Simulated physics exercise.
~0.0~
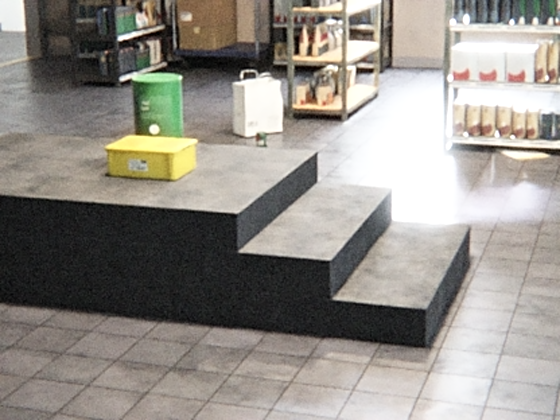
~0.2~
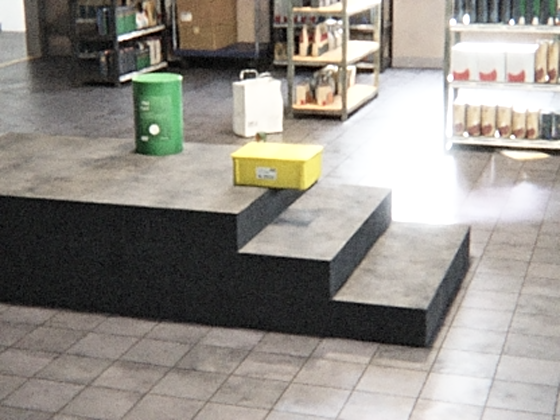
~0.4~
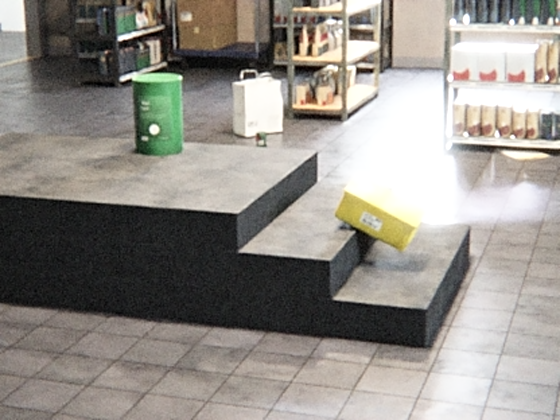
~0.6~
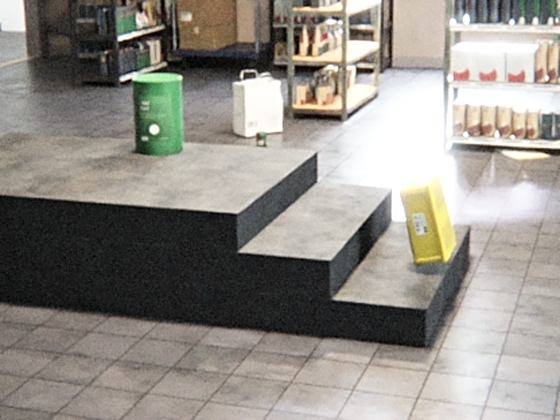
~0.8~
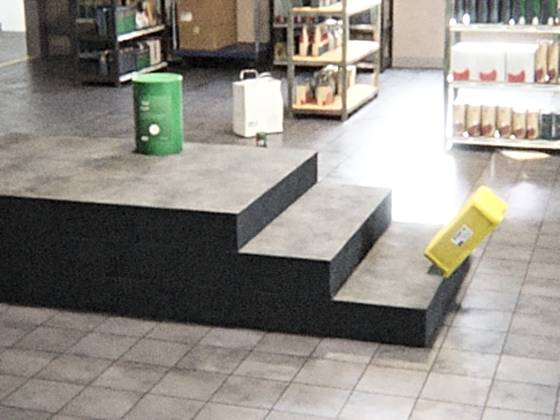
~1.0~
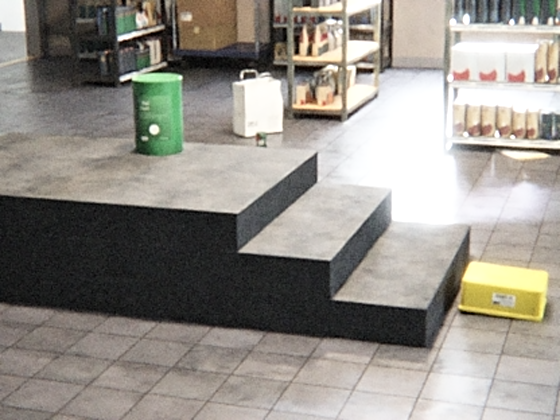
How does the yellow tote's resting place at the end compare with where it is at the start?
At the start the yellow tote is on the raised platform at the top of the steps, near the green pail. At the end it lies on the lower tiled floor, to the right of the bottom step.
